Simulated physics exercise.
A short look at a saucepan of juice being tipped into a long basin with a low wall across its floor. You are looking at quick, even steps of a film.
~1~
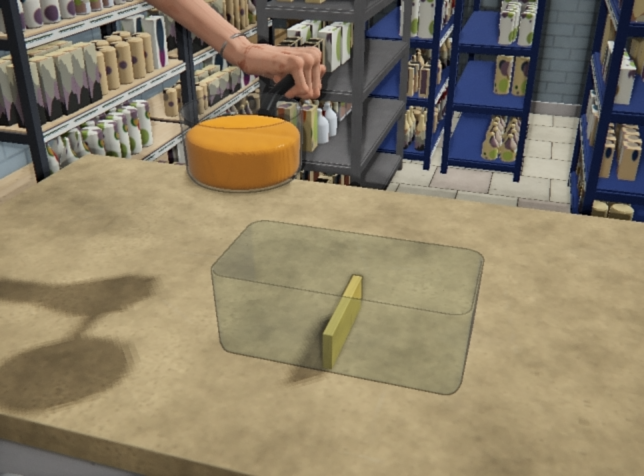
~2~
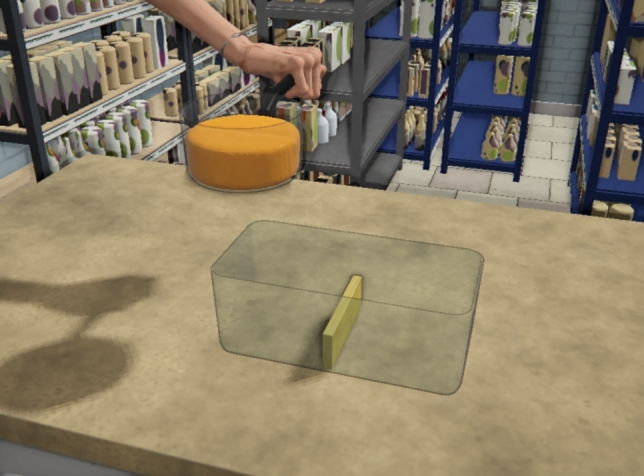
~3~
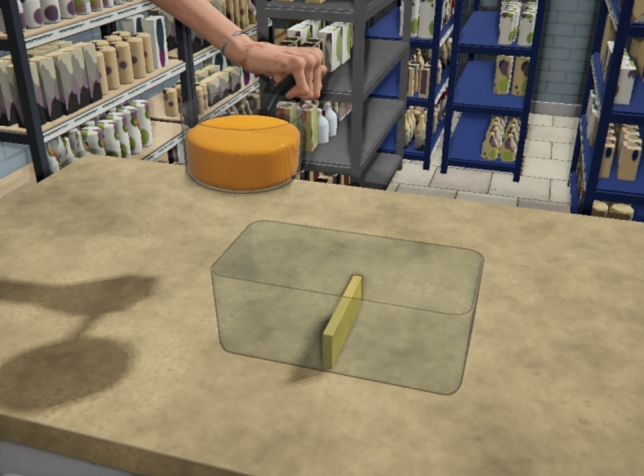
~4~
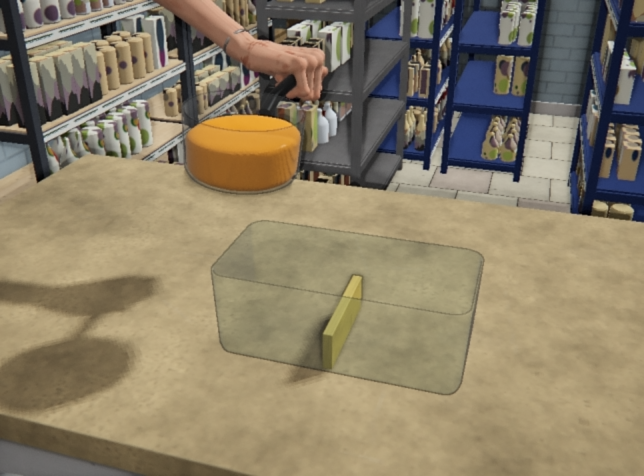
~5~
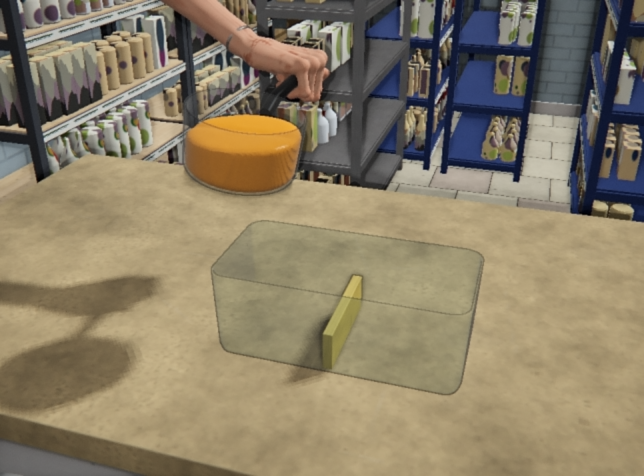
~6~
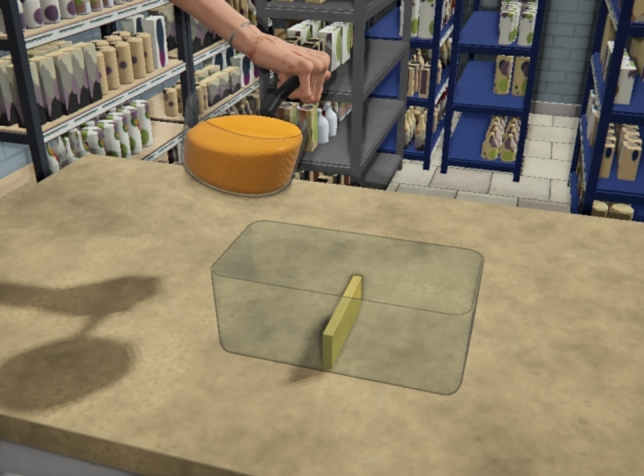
On a shop counter with stocked shelves behind, a hand holds a round pan of orange juice beyond a clear, long basin with a low yellow wall inside, and slowly tilts the pan slightly to the right.
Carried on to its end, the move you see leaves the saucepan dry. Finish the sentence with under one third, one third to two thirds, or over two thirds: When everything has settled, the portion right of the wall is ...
When everything has settled, the portion right of the wall is one third to two thirds.
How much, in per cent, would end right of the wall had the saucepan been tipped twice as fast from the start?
Roughly 40 percent.
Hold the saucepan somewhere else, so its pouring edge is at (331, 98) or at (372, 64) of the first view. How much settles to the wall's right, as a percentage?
In order, some 95 and 95 percent.
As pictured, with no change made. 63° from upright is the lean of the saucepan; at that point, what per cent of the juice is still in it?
Near 70 %.
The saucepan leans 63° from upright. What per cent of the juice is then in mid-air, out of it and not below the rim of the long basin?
Roughly 25 percent.
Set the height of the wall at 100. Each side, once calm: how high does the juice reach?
The left side sits at 30 per cent and the right side at 30.
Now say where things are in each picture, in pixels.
In the first picture, it leans 0°; its right rim is at (299, 117); the juice meets the walls at (193, 125) and (298, 137); the long basin's rim runs from (232, 246) to (478, 284); the wall's top is at (343, 305).
In the second picture, it leans 1°; its right rim is at (299, 117); the juice meets the walls at (194, 126) and (298, 138).
In the third picture, it leans 2°; its right rim is at (300, 119); the juice meets the walls at (194, 125) and (298, 137).
In the fourth picture, it leans 5°; its right rim is at (301, 123); the juice meets the walls at (194, 126) and (298, 137).
In the fifth picture, it leans 10°; its right rim is at (303, 127); the juice meets the walls at (194, 126) and (300, 139).
In the sixth picture, it leans 15°; its right rim is at (304, 133); the juice meets the walls at (194, 126) and (301, 139).
A moment on, the tilt is 63° and 68 per cent is still to pour, 3 is left of the wall and 4 right of it.
Next, the tilt is 92° and 17 per cent is still to pour, 15 is left of the wall and 54 right of it.
Then the tilt is 98° and 2 per cent is still to pour, 39 is left of the wall and 56 right of it.
Later the tilt is 98° and 0 per cent is still to pour, 43 is left of the wall and 56 right of it.
At rest 43 per cent lies left of the wall, 56 right of it and 1 outside.
